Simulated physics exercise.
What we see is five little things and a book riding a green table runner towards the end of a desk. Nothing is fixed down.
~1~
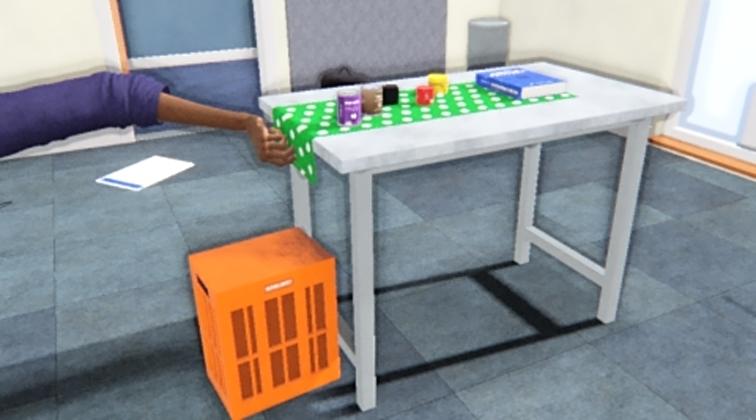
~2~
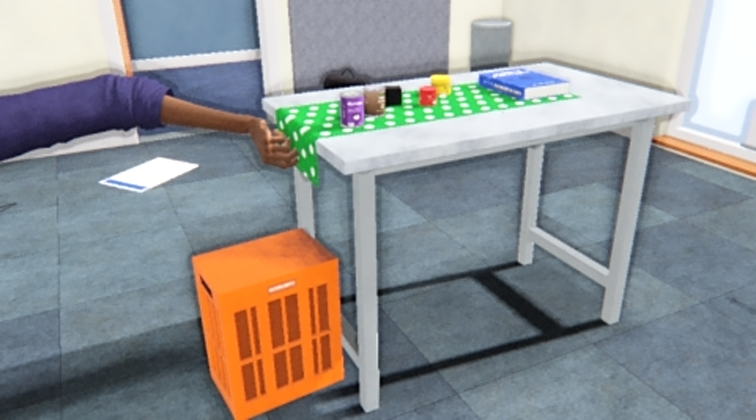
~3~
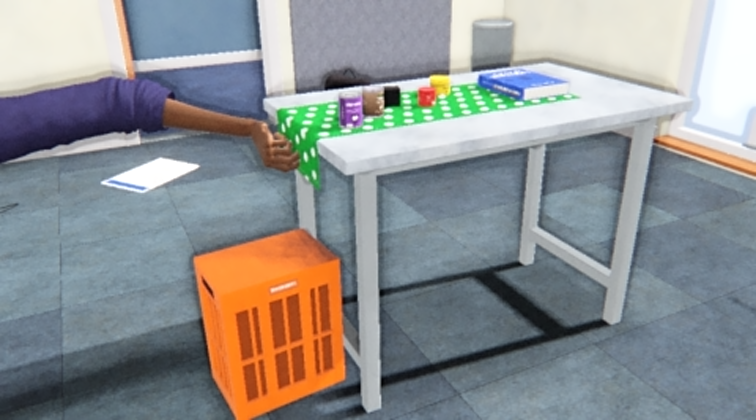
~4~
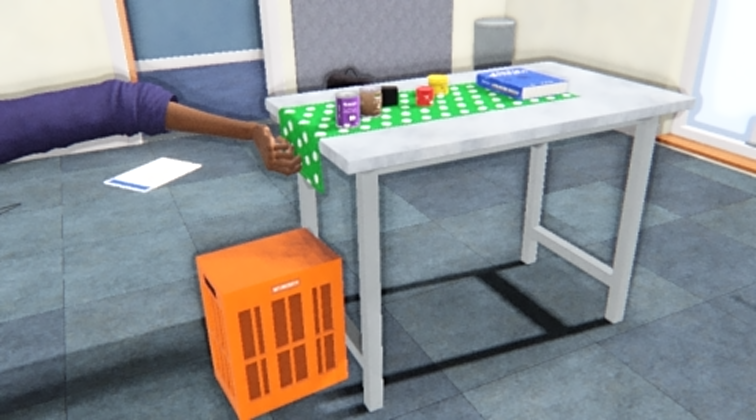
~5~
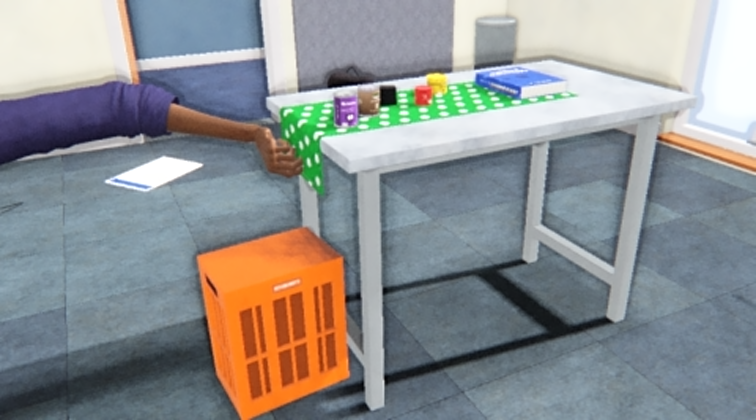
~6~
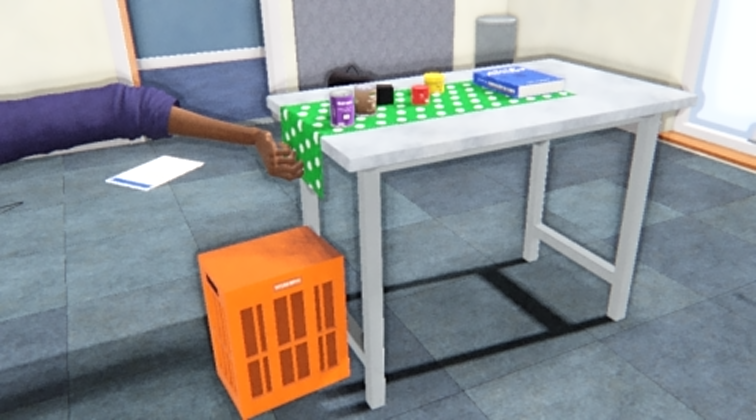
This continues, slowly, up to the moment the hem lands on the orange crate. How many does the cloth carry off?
The count of fallen things is two.
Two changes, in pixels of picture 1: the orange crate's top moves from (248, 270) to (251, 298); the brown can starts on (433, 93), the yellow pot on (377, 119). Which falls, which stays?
The brown can survives; the yellow pot is carried off.
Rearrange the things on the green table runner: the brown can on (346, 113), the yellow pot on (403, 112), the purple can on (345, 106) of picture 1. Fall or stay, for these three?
The brown can is carried off; the yellow pot remains up; the purple can is carried off.
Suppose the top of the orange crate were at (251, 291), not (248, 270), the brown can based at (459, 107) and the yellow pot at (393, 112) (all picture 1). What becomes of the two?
The brown can holds on, the yellow pot drops off.
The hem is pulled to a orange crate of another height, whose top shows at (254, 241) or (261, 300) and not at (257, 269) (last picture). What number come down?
The count: 1 and 3.
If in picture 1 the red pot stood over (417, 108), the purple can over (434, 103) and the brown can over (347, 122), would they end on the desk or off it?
The red pot does not fall, the purple can survives, the brown can falls.
Early on, hem near (304, 197); all still up.
Midway, hem near (305, 225); purple can gone.
Near the end, hem on the crate; purple can and brown can gone.
Finally, hem on the crate; purple can and brown can gone. It carries off two.
